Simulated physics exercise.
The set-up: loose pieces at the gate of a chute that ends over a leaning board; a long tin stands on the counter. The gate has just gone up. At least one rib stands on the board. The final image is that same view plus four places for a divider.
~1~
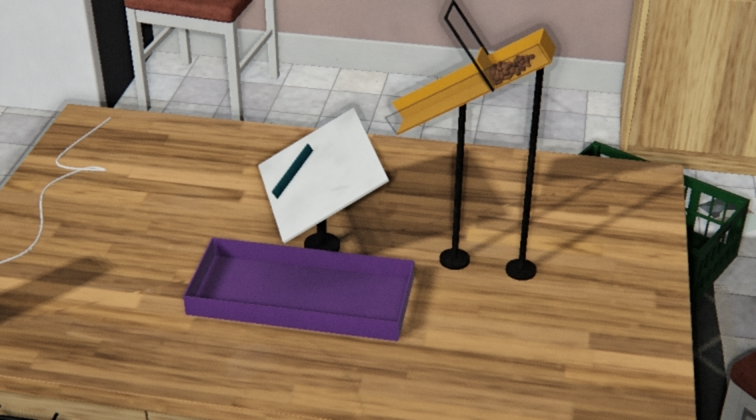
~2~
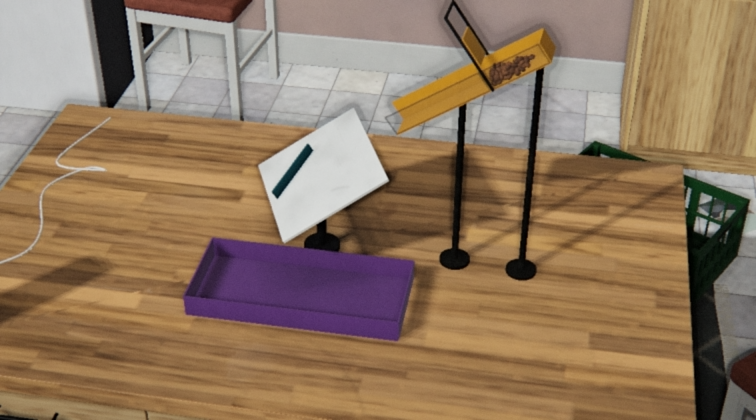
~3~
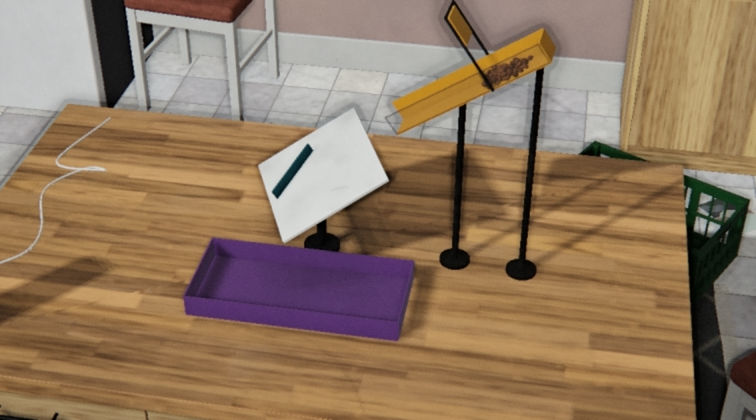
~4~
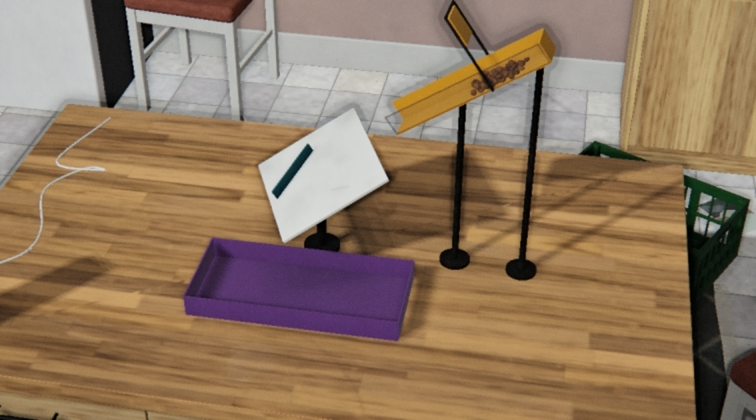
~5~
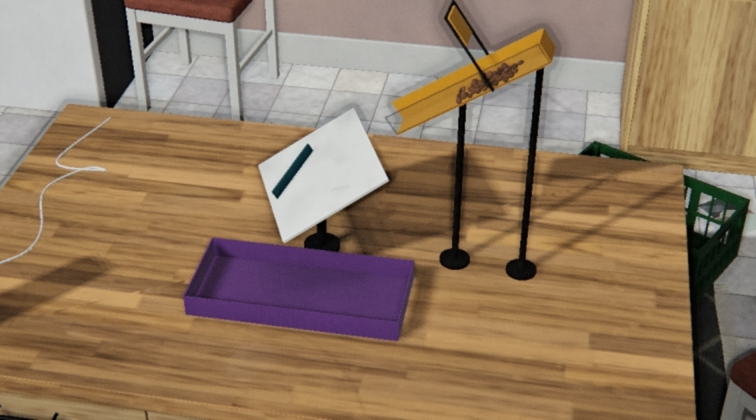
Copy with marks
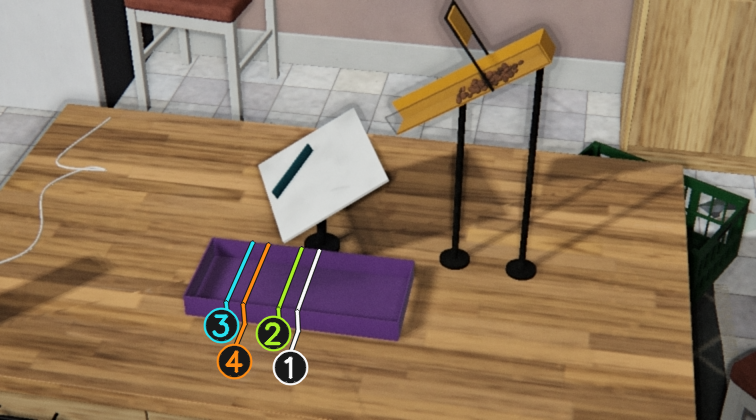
The footage shows a raised gate on a sloping yellow chute above a wooden counter, with a tilted white board and an empty purple tin nearby, as small brown pieces slide a short way down the chute to the left.
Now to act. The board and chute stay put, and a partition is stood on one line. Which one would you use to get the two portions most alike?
Best: 3.
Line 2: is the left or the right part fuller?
The left side.
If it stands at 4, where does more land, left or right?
The left side.
On the marked copy, line 1 crosses the front rim at (297, 310); line 2 crosses the front rim at (278, 308); line 3 crosses the front rim at (226, 301); line 4 crosses the front rim at (243, 303).
For line 1, of what is caught, all on the left of the divider, none on the right.
For line 2, of what is caught, all on the left of the divider, none on the right.
For line 3, of what is caught, about half on the left of the divider, about half on the right.
For line 4, of what is caught, nearly all on the left of the divider, a small part on the right.
